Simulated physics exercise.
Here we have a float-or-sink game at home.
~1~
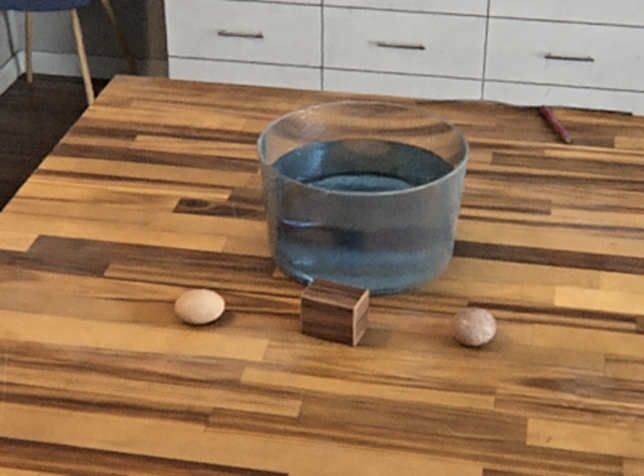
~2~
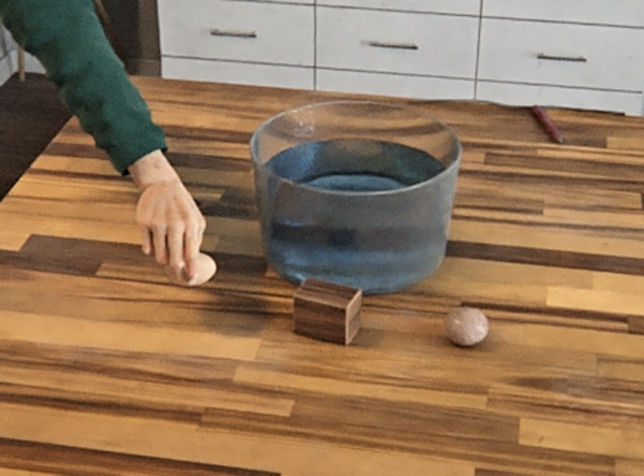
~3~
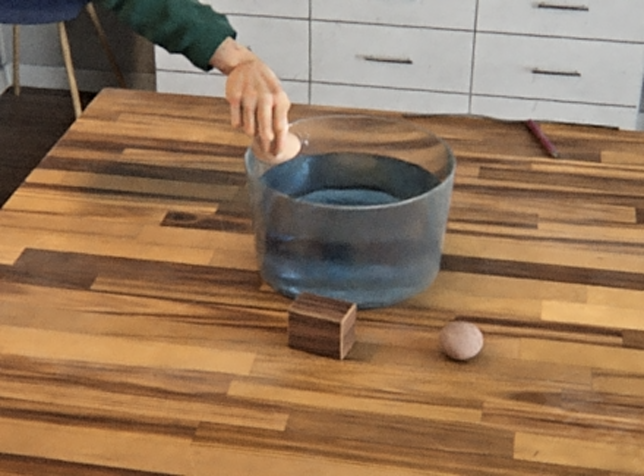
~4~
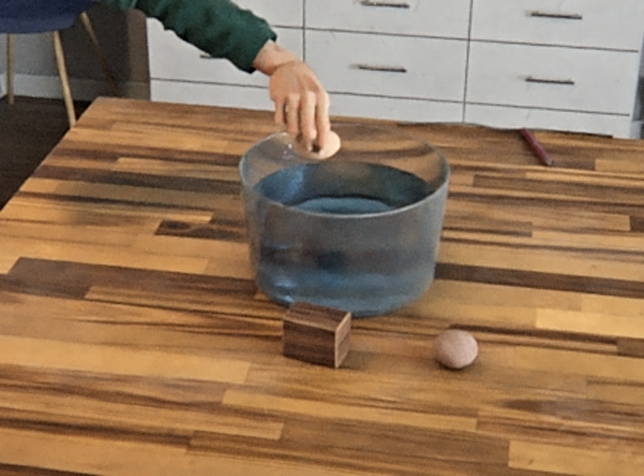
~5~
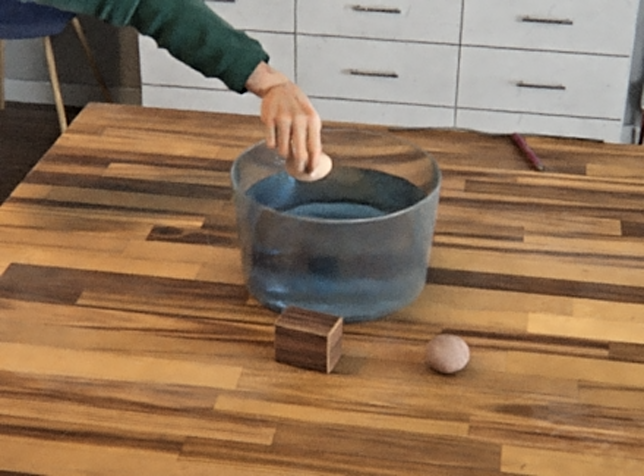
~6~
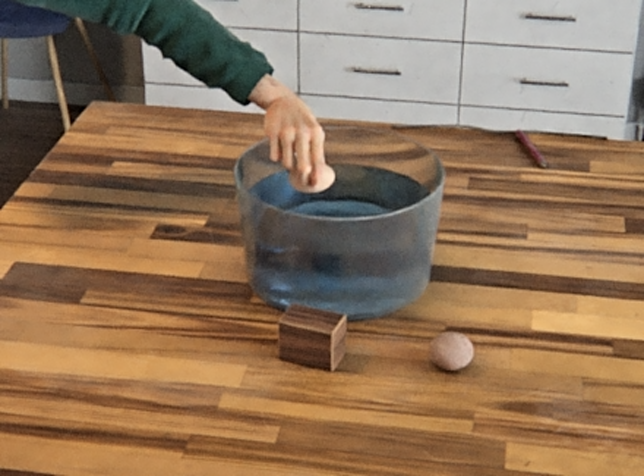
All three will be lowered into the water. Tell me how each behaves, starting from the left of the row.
The left one ends on the bottom, the middle one bobs on top, the right one ends on the bottom.
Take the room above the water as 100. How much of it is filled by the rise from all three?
Some 8 per cent.
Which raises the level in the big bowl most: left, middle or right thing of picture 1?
The middle one.
Shortly, the egg ends at the bottom.
Then, the wooden block bobs at the top.
At the finish, the stone ends at the bottom; afloat, wooden block.
